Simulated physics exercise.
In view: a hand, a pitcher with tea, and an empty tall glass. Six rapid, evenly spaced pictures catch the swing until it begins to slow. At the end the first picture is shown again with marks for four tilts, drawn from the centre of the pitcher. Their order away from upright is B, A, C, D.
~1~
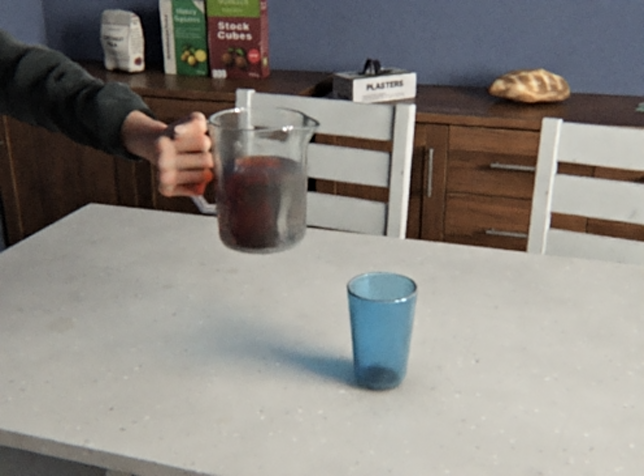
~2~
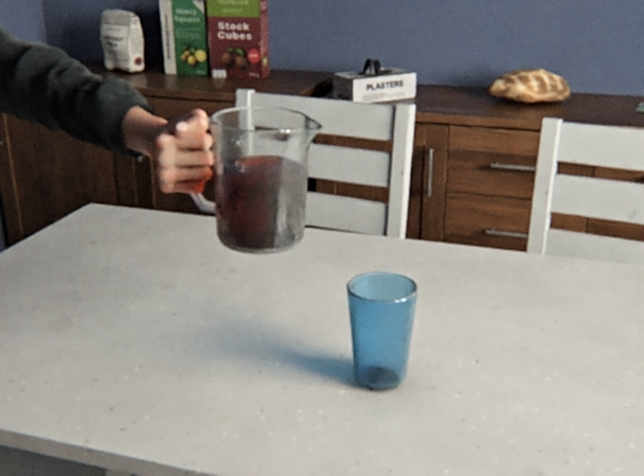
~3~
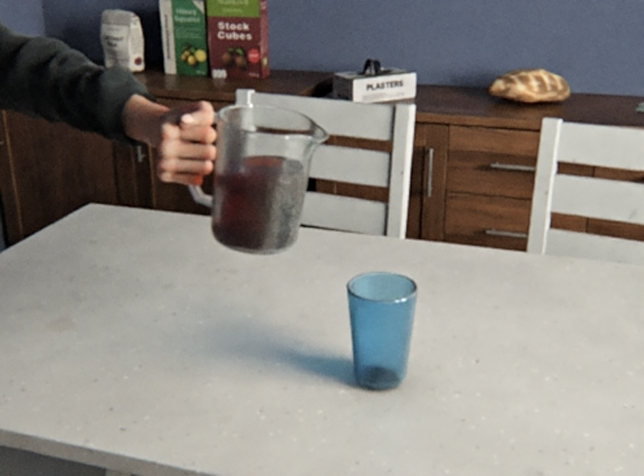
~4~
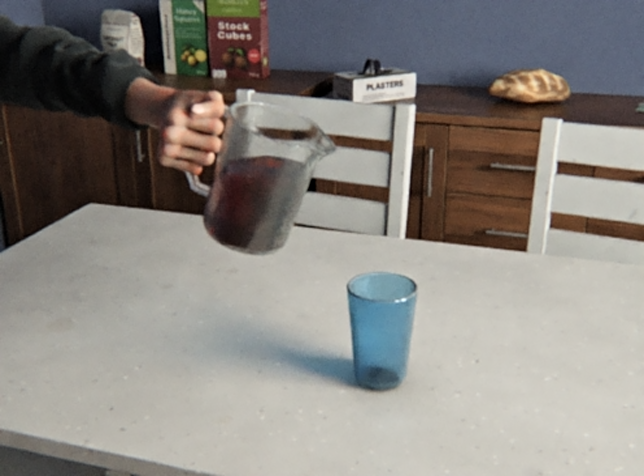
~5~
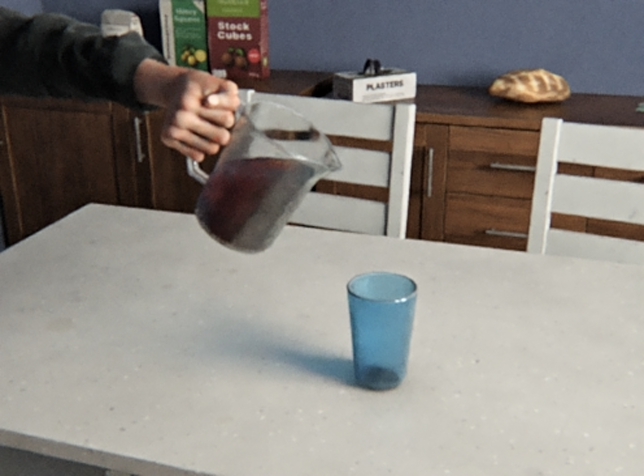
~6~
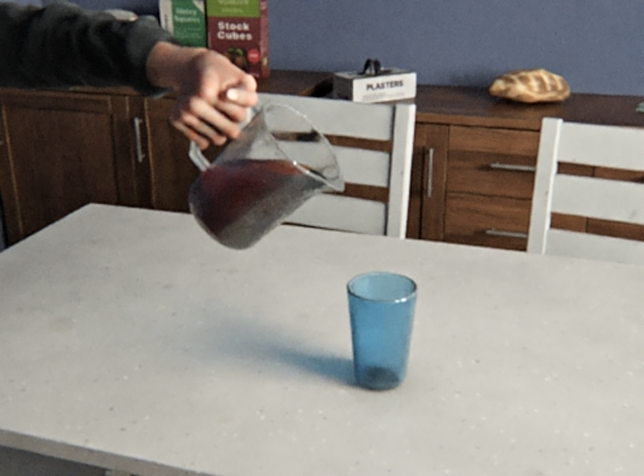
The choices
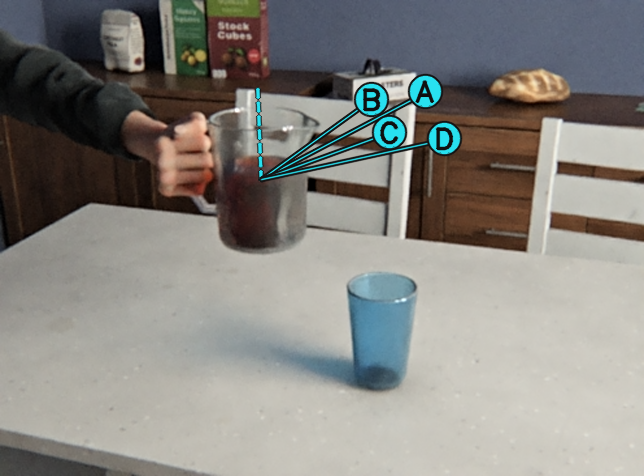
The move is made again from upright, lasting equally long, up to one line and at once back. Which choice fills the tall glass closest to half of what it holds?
C.
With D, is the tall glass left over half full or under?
Over half.
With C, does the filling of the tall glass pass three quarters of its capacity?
No, less.
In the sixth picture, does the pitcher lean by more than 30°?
Yes, it does.
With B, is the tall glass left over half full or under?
Under.
On the marked copy, A at (411, 100); B at (358, 109); C at (373, 138); D at (428, 143).
Choosing A, the tall glass ends with about 29 % of what it can hold.
Choosing B, the tall glass ends with about 14 % of what it can hold.
Choosing C, the tall glass ends with about 51 % of what it can hold.
Choosing D, the tall glass ends with about 74 % of what it can hold; 3 % of the tea is spilt.
